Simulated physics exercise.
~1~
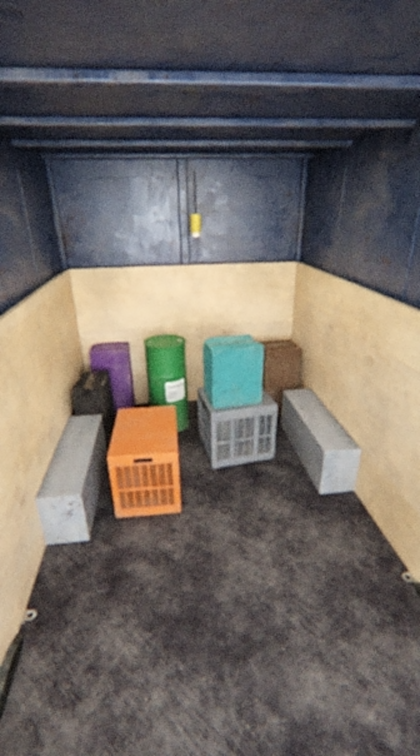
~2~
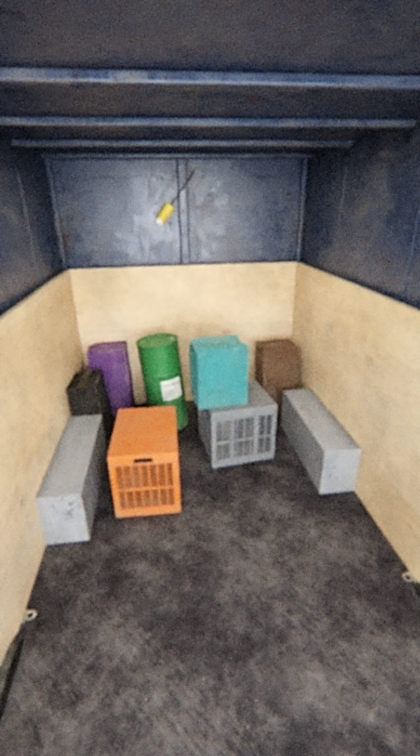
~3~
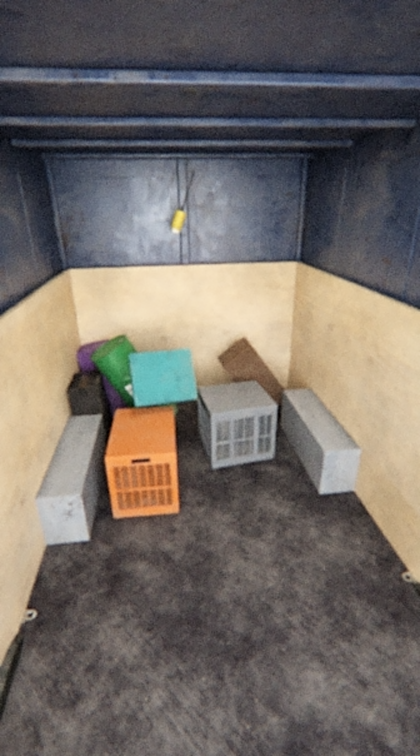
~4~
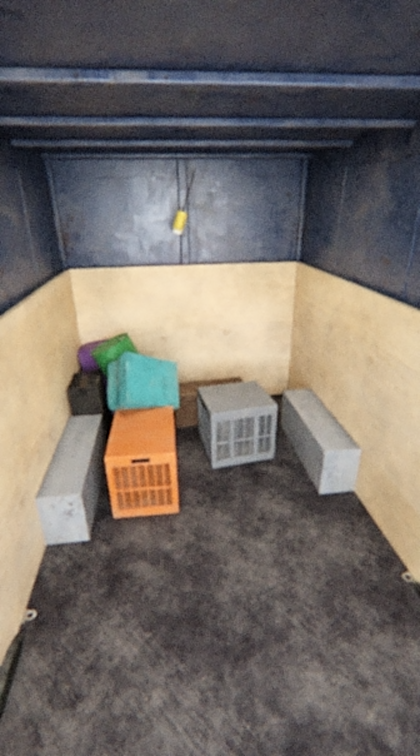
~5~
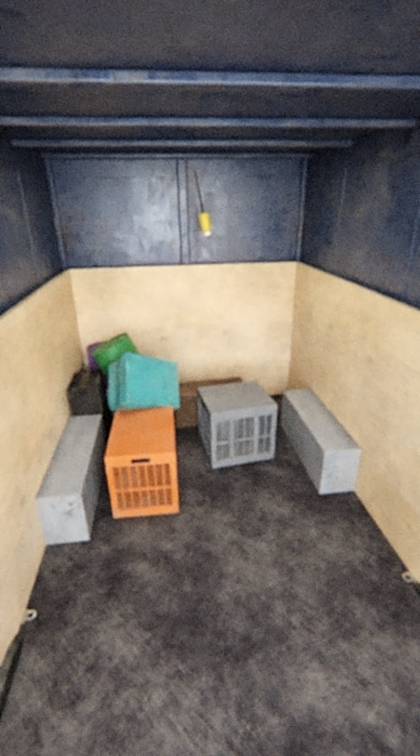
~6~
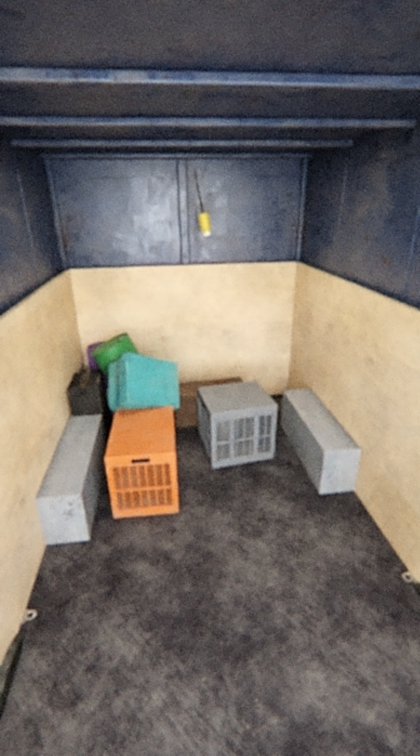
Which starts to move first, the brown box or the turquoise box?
The turquoise box moves first, sliding left on top of the grey chest while the brown box is still standing in its place. The brown box only starts to lean left after that.
A turquoise box sits on a grey chest near the front wall of a moving van's load bay, seen from behind, with an orange chest, a black box, a purple box and a green drum to the left and a brown box to the right. The turquoise box slides left as the drum begins to tilt and a yellow object hanging above swings. Then the turquoise box tips off the grey chest, while the drum and the brown box lean left. The brown box drops onto its side by the wall. Finally the turquoise box rests on its side at the orange chest, the drum leaning behind it.
